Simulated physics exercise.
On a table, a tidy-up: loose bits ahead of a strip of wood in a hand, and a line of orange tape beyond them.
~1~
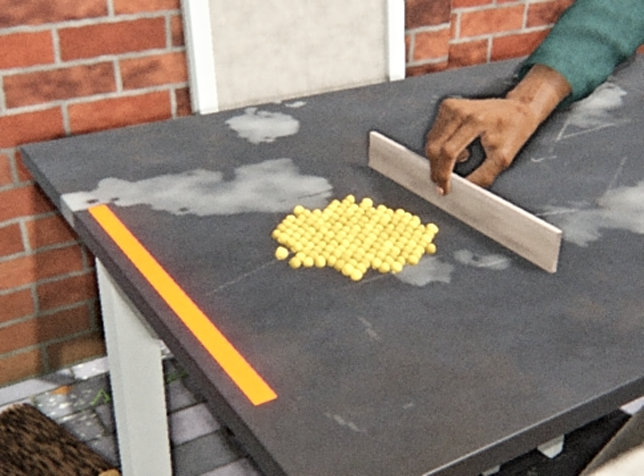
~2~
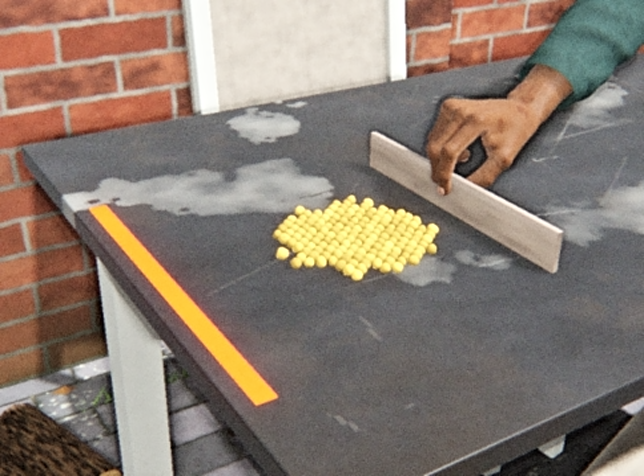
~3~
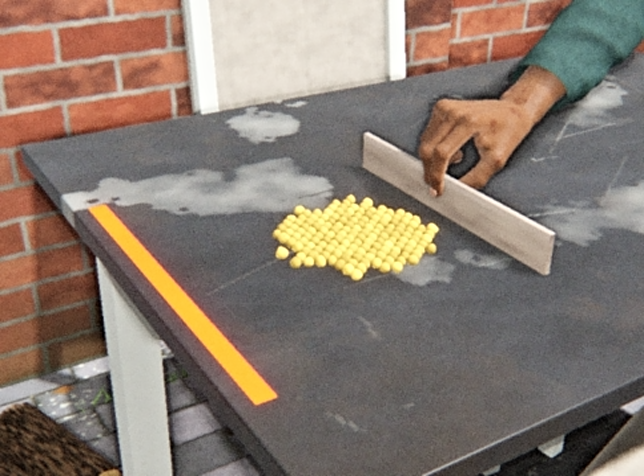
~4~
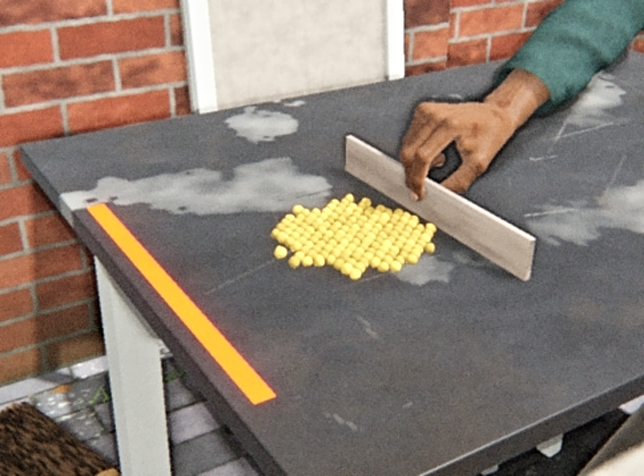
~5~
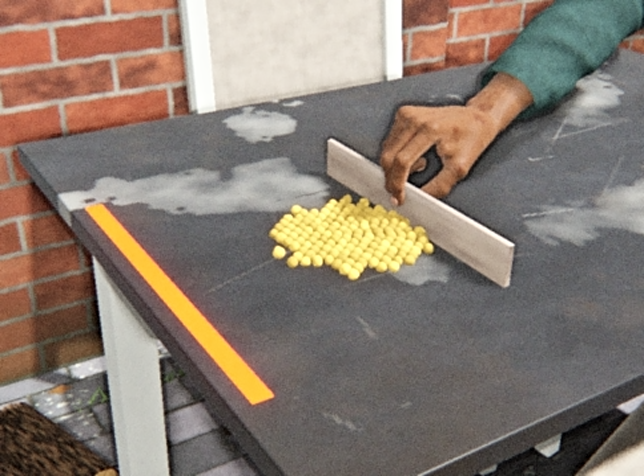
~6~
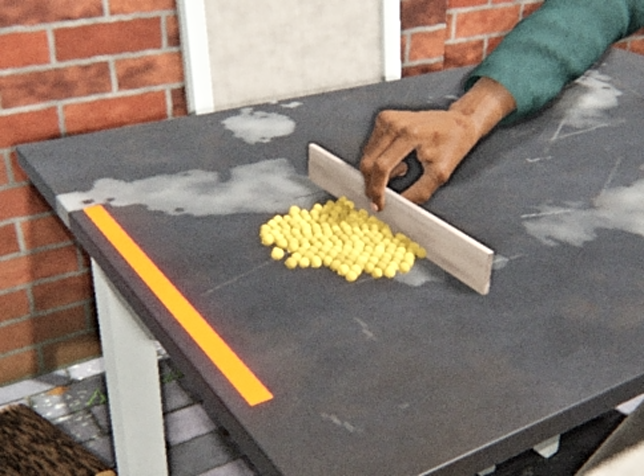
The footage shows a hand holding a strip of wood upright on a dark tabletop, at first still, then sliding it left into a heap of small yellow balls, shifting them slightly toward a line of orange tape.
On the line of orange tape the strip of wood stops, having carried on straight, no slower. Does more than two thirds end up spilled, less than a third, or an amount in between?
In excess of two thirds.
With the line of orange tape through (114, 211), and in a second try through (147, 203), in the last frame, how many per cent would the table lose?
You'd see some 60 in a hundred first, and then 10 in a hundred.
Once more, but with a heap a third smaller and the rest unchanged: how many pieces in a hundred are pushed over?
Expected share: Around 80 %.
Shortly afterwards, strip of wood still moving, near (276, 220); heap all on the table, its front near (200, 283).
Next, strip of wood stopped at the orange tape; heap near two thirds over the edge.
Some moments later, strip of wood stopped at the orange tape; heap the bulk over the edge.
In the end, strip of wood stopped at the orange tape; heap the bulk over the edge.
